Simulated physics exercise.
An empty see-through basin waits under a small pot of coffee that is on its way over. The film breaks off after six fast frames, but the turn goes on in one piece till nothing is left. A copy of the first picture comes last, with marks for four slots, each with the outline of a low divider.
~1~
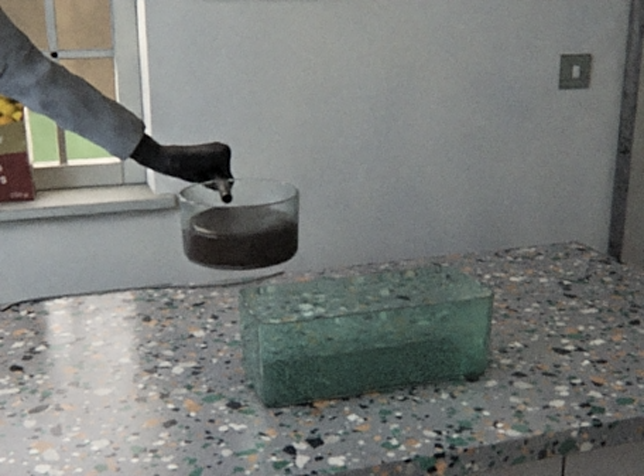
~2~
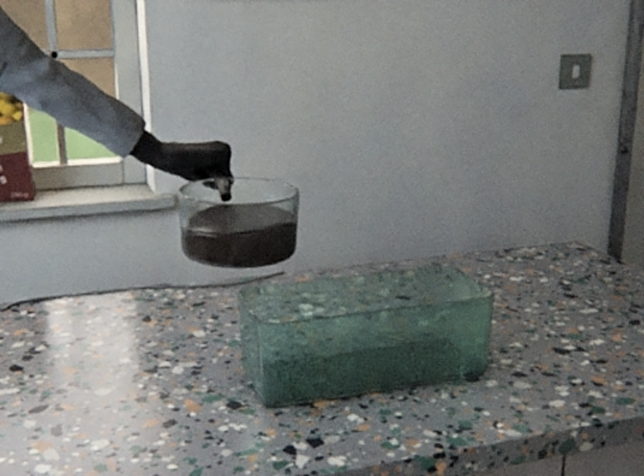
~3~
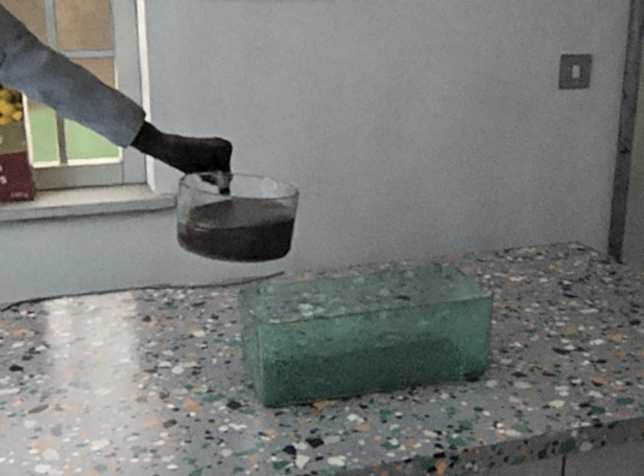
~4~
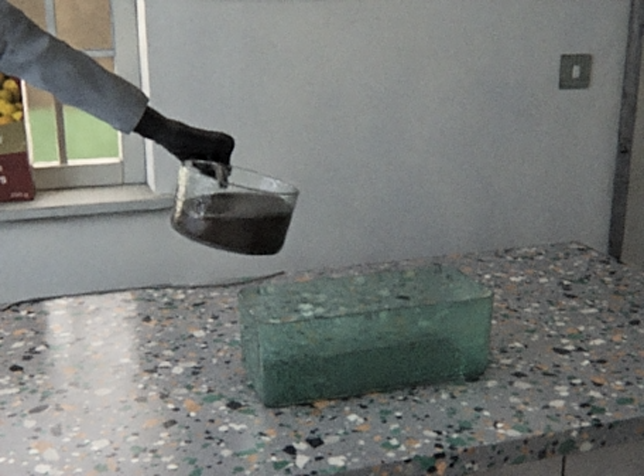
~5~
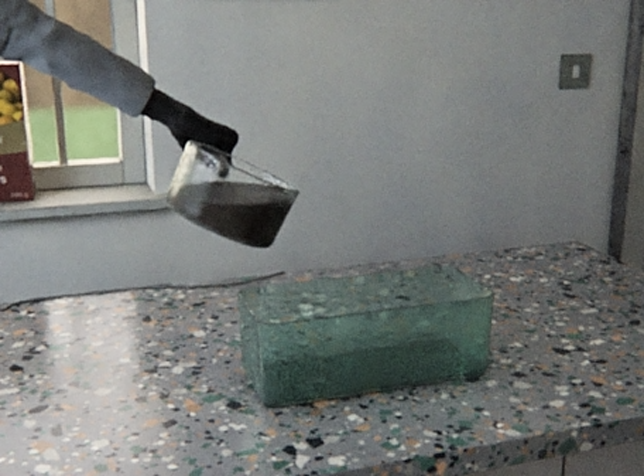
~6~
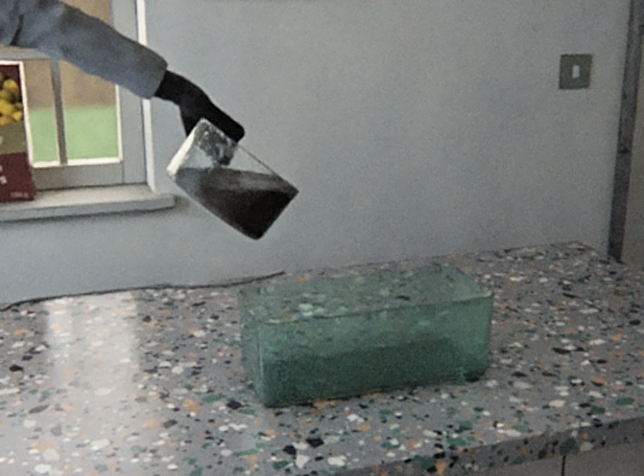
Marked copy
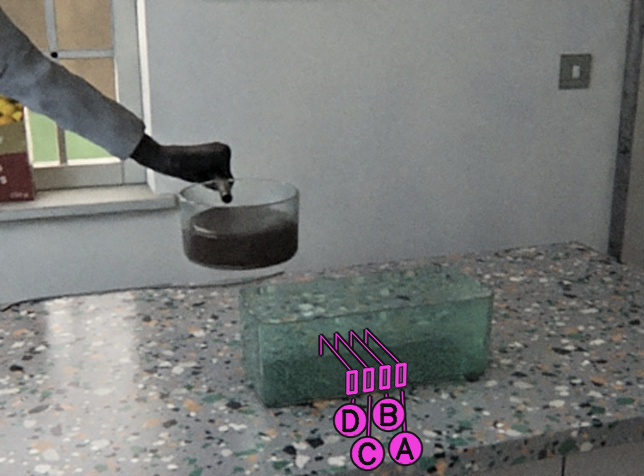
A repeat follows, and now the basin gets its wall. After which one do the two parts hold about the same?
Use position A.
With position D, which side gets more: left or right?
The right one.
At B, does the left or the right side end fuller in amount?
The right one.
On the marked copy, A at (402, 391); B at (386, 393); C at (369, 396); D at (353, 399).
Choosing A, about 49 % ends left of the wall and 49 % right of it.
Choosing B, about 26 % ends left of the wall and 73 % right of it.
Choosing C, about 17 % ends left of the wall and 81 % right of it.
Choosing D, about 14 % ends left of the wall and 84 % right of it.
